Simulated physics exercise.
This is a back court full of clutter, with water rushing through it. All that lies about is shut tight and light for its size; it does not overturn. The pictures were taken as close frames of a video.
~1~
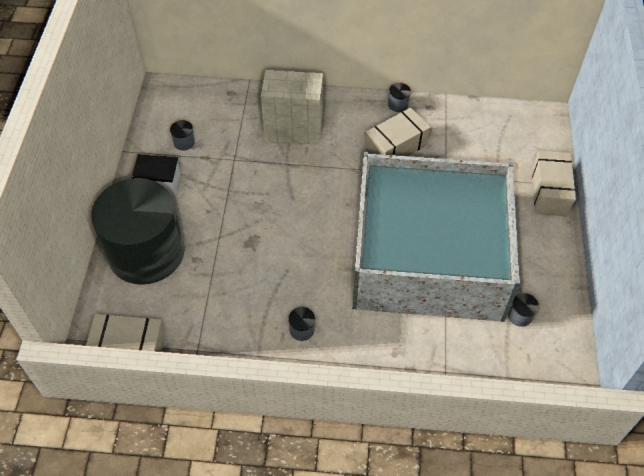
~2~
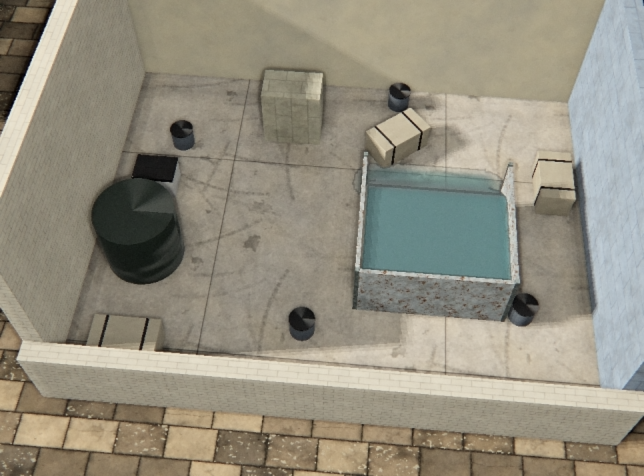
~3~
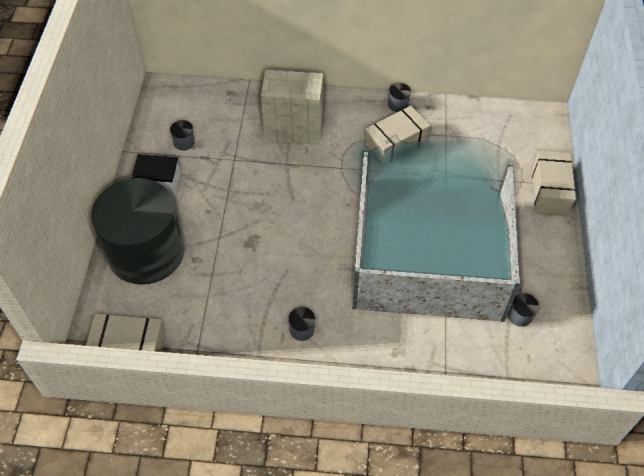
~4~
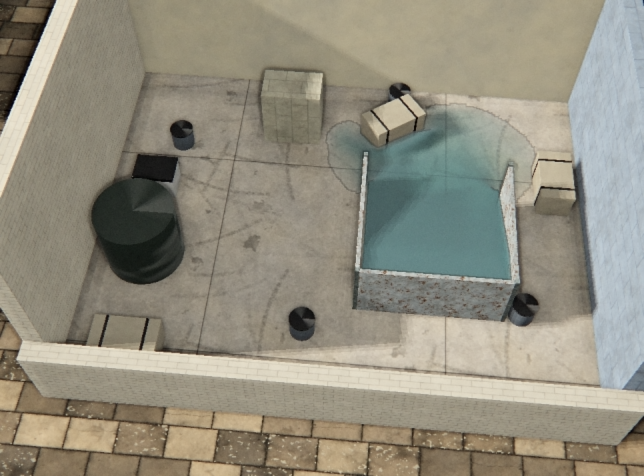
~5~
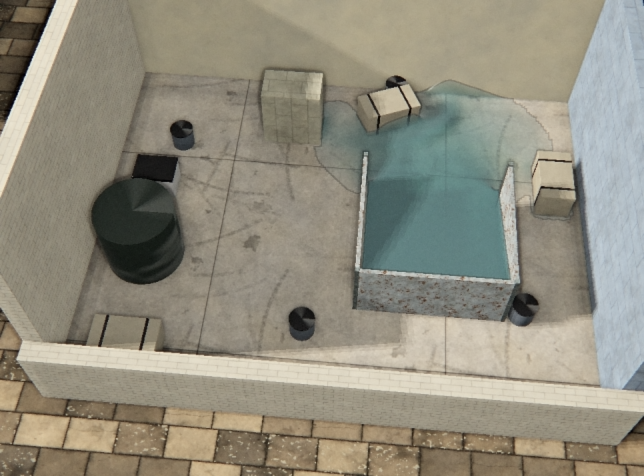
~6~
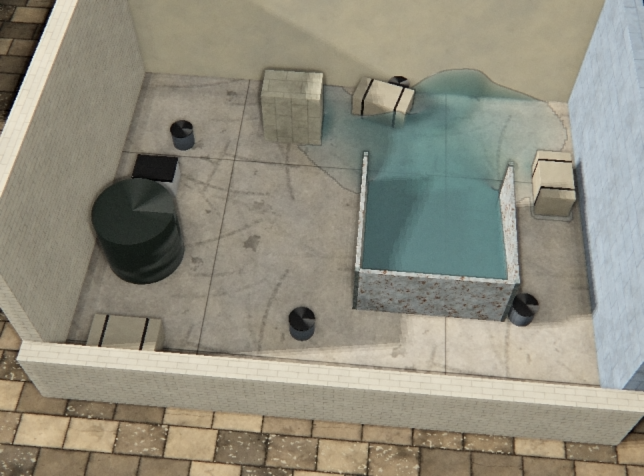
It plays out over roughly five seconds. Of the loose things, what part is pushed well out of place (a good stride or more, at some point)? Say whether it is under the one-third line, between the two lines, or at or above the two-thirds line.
Band-wise it's the top band, two thirds or more.
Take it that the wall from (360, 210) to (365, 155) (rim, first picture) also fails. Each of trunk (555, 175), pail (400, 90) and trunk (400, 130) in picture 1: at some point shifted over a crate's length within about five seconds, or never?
First stays short of it, second covers that distance, third stays short of it.
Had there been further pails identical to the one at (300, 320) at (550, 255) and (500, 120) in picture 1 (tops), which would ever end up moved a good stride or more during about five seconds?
Going one by one, I'd say gets shoved clear for the first and gets shoved clear for the second.
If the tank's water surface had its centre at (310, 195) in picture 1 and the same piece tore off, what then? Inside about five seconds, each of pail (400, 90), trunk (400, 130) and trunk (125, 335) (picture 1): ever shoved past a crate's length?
Far enough, Far enough, Not far.
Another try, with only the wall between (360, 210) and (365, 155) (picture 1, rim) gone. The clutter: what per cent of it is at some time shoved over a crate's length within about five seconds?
Near 50 %.
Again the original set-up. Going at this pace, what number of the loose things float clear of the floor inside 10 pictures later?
Count: 2.
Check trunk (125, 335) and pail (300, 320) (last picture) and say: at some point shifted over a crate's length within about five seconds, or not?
One by one, first never cleared it, second never cleared it.
A moment on, 1 of 8 are well off their spots; 1 afloat.
Next, 2 of 8 are well off their spots; 2 afloat.
Later, 5 of 8 are well off their spots; 4 afloat.
In the end, 6 of 8 are well off their spots, and 6 have been at some point; 4 afloat.
